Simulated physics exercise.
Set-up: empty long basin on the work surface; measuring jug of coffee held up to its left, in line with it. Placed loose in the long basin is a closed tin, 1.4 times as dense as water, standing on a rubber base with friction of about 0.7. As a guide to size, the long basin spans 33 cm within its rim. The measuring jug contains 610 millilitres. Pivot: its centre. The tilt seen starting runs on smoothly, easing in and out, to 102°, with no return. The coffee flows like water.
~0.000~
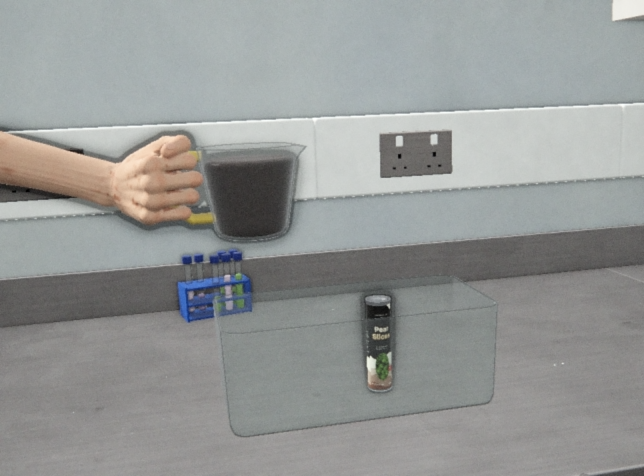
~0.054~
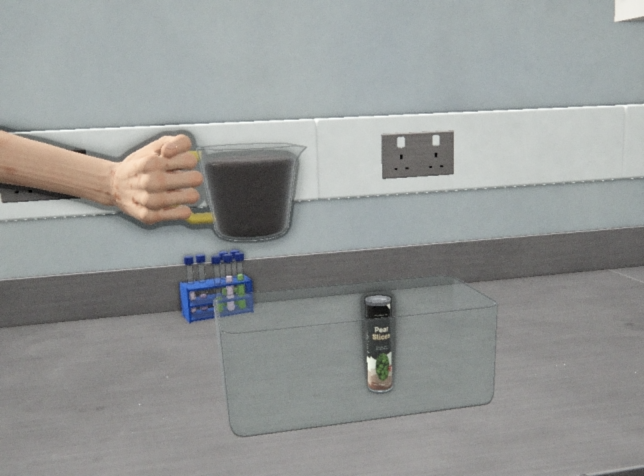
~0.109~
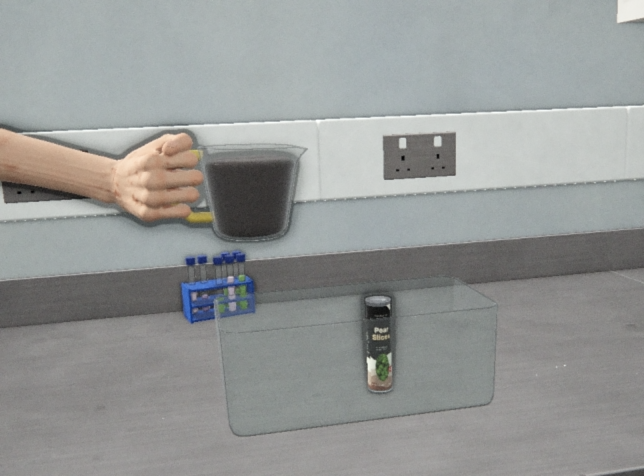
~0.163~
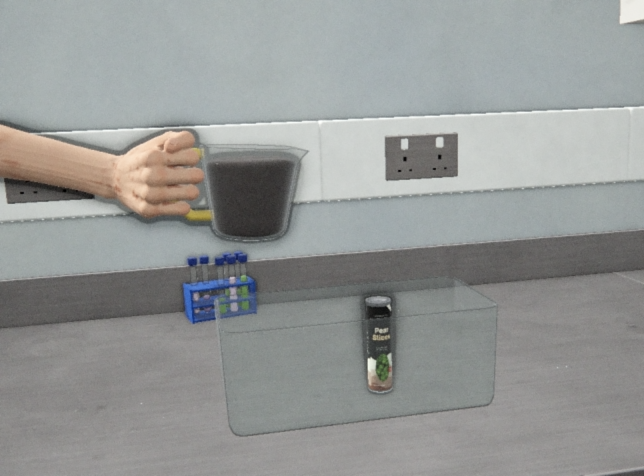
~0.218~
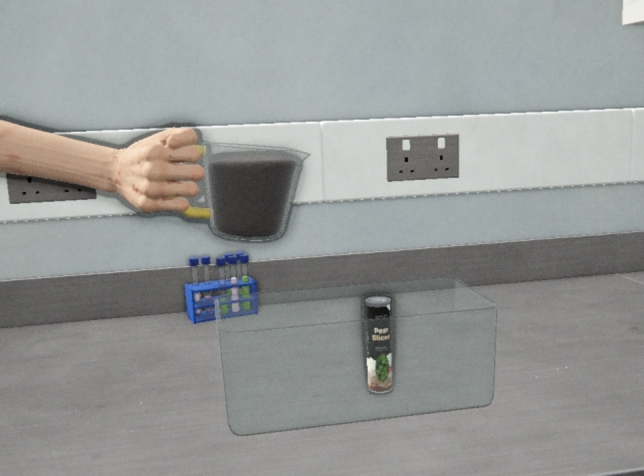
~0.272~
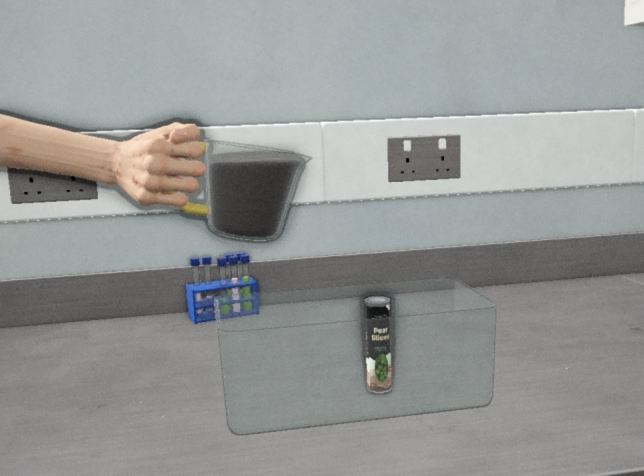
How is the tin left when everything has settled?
It tilts over.
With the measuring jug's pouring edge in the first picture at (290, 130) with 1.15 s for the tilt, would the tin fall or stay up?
After that, the tin stays vertical.
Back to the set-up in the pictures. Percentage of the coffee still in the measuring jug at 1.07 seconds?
Around 18 in a hundred is still there.
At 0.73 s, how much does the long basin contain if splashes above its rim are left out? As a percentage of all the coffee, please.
Close to 8 in a hundred.
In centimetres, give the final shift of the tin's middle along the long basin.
6.5 cm.
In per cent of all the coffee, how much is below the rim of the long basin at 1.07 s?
I'd say roughly 66 in a hundred of it.
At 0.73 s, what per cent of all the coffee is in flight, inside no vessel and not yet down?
Roughly 20 percent.
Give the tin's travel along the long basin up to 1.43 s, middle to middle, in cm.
I'd put it at around 6 centimetres.
Then, 0.73 s in, the tilt is 60° and 72 per cent is still to pour; the tin stands where it began.
Then, 1.07 s in, the tilt is 94° and 17 per cent is still to pour; the tin stands where it began.
Then, 1.43 s in, the tilt is 102° and 0 per cent is still to pour; the tin leans 60°.
Then, 1.81 s in, the tilt is 102° and 0 per cent is still to pour; the tin lies on its side.
Finally, the tin lies on its side.
